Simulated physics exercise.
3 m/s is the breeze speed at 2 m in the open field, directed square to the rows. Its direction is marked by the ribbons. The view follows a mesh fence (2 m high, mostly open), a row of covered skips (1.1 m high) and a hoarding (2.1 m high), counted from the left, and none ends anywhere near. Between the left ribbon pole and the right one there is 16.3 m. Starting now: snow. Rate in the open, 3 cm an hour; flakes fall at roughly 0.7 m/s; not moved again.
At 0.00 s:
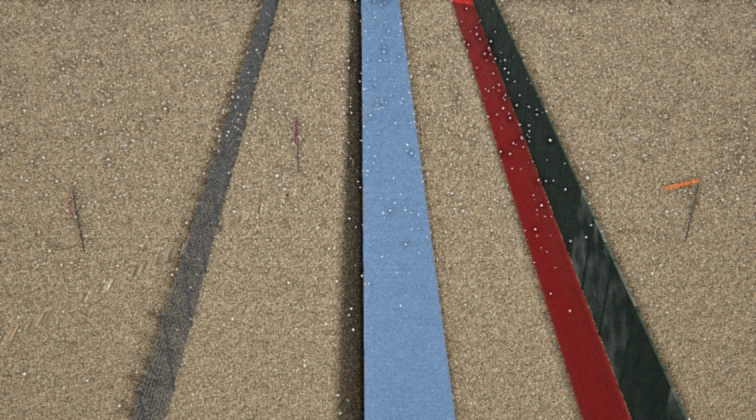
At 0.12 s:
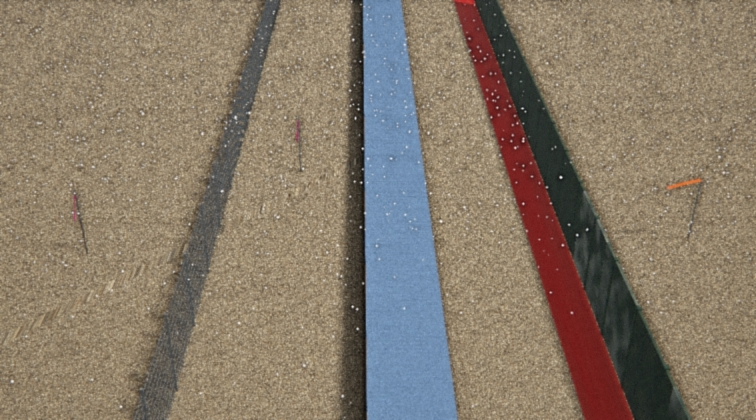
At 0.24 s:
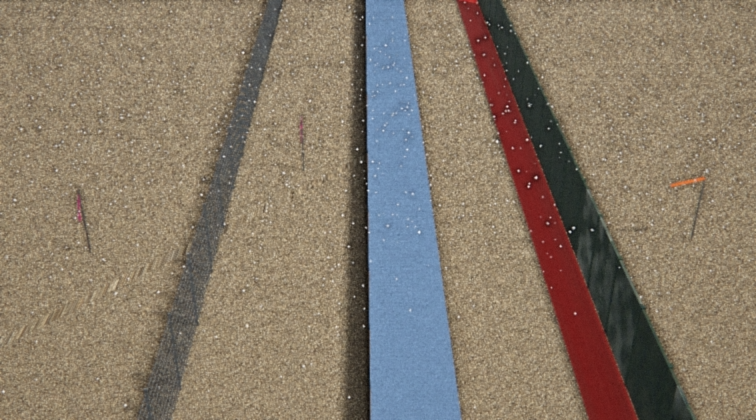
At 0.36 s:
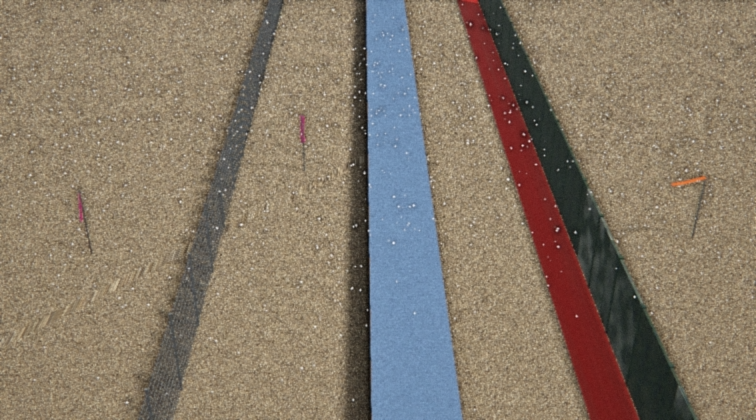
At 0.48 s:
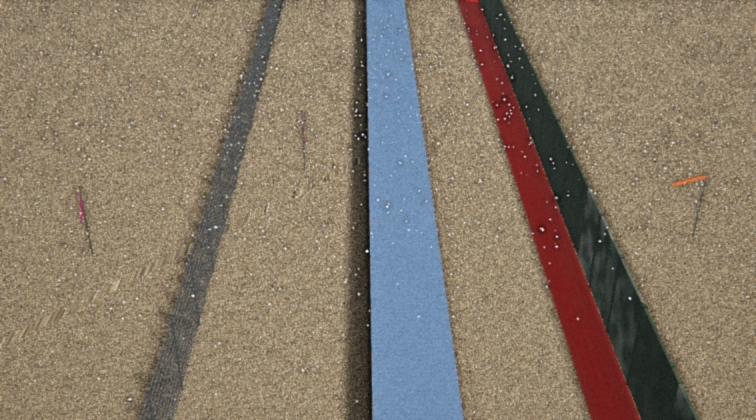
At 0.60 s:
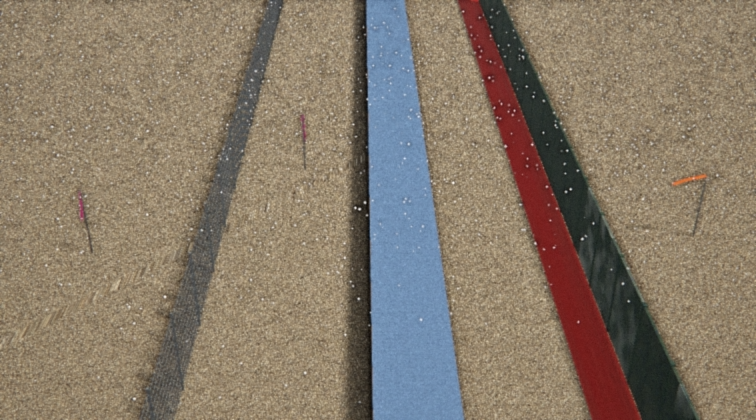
A broad blue strip runs up the middle of speckled tan ground, seen from high above, with long rows narrowing towards the top. A grey mesh-like row stands to its left and a red and dark green one to its right, with pink ribbons on two thin poles at left and an orange one at right. White flakes flicker across, the orange ribbon streams left, the pink ones barely stir, and the view shifts very slightly.
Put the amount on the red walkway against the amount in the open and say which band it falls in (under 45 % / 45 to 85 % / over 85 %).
It falls at from 45 to 85 % of the amount in the open.
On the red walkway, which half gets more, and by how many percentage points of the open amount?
The left-hand side, about 25 points ahead.
10 minutes on, 3 mm on the red walkway, 5 mm in the open.
30 minutes on, 10 mm on the red walkway, 15 mm in the open.
60 minutes on, 19 mm on the red walkway, 30 mm in the open, so the red walkway has 65 % of the open amount; the left half of it has 77 %, the right half 52 %.
